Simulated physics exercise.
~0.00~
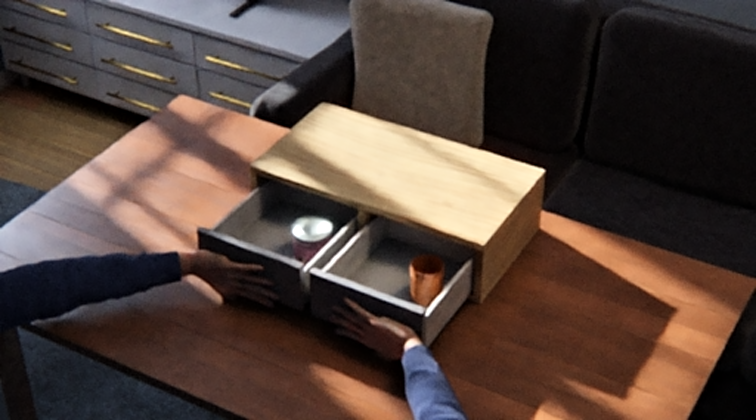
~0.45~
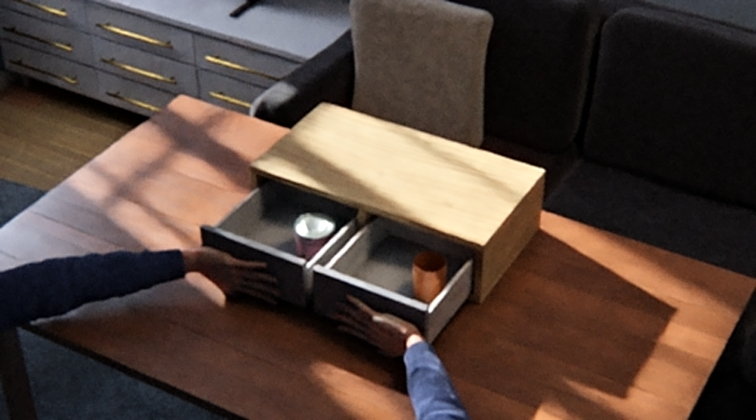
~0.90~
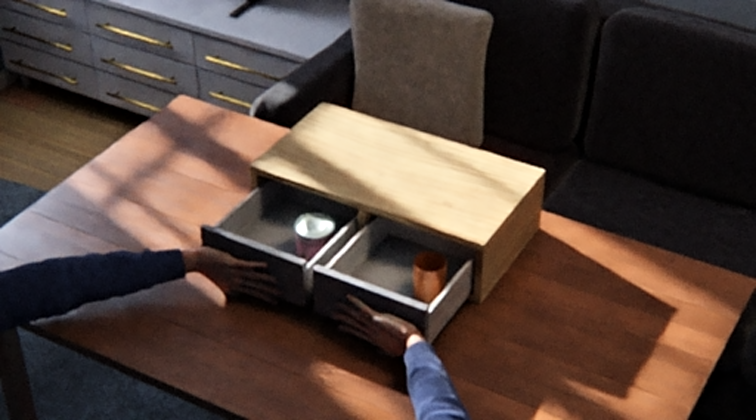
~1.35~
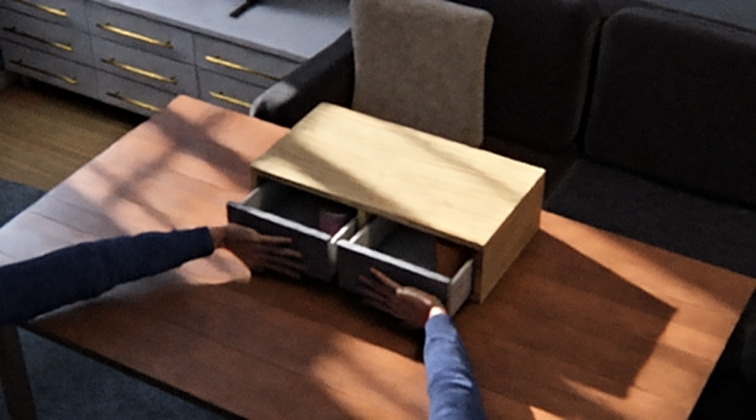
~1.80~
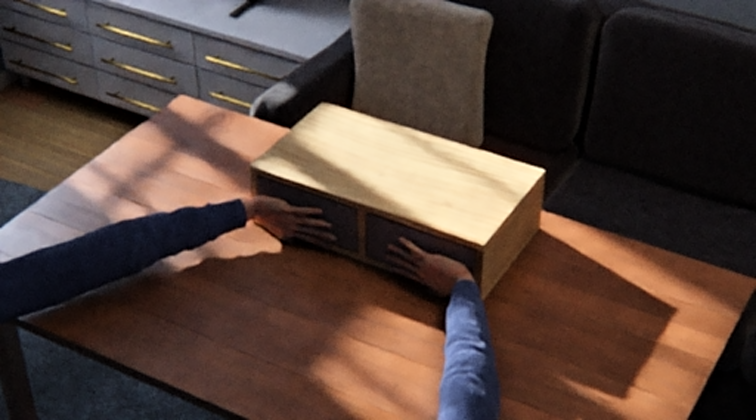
The clip shows two hands resting against the fronts of two open drawers in a wooden chest on a table, a pink tin in the left and an upright orange cup in the right, then pushing both inward together until they shut flush.
